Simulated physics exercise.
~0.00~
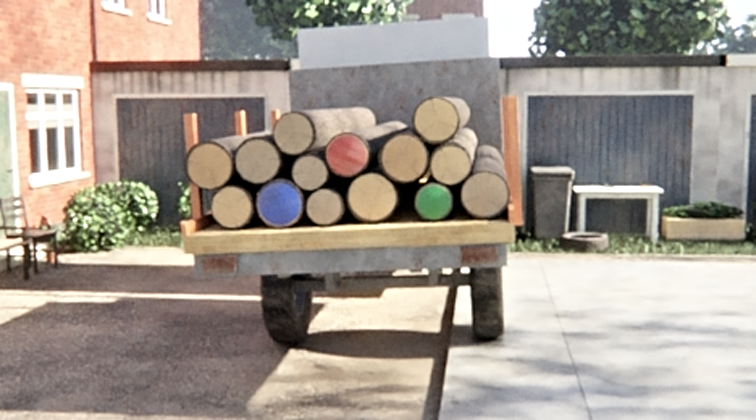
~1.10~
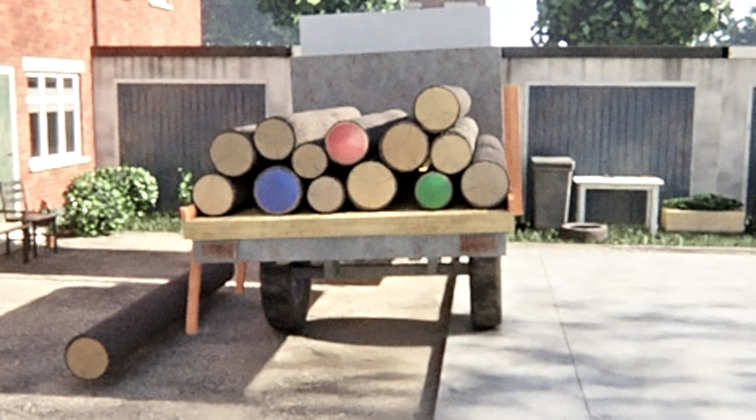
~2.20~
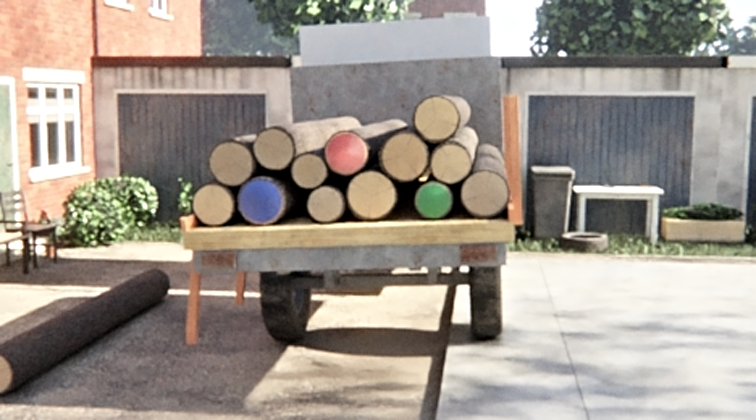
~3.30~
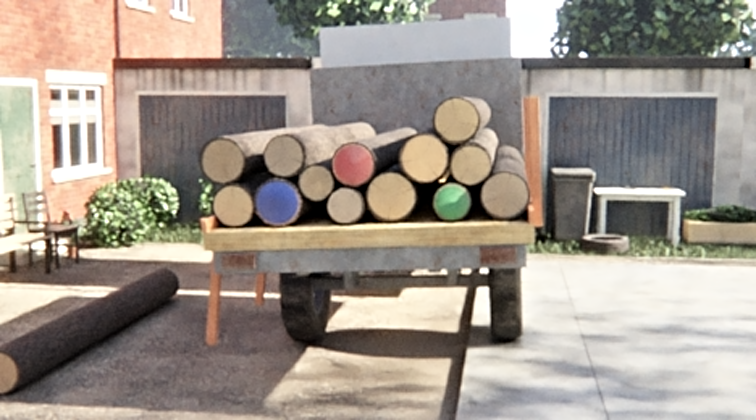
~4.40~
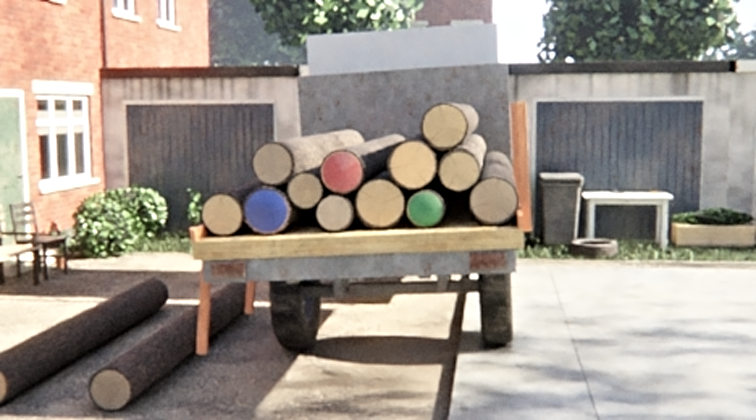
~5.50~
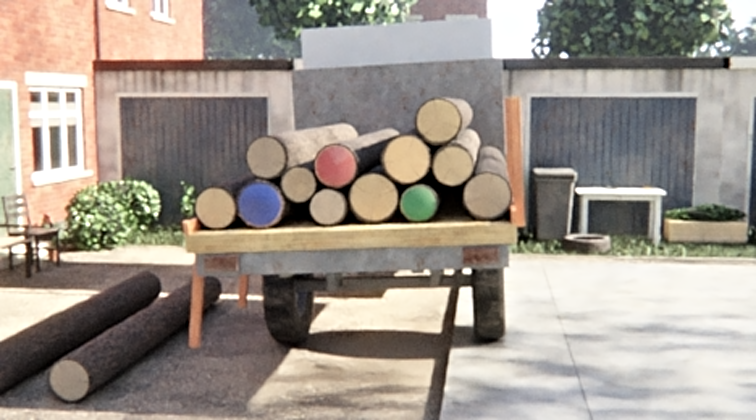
Outside a row of garages, left posts dropping on a parked flatbed lorry, two logs rolling off, the rest staying stacked.
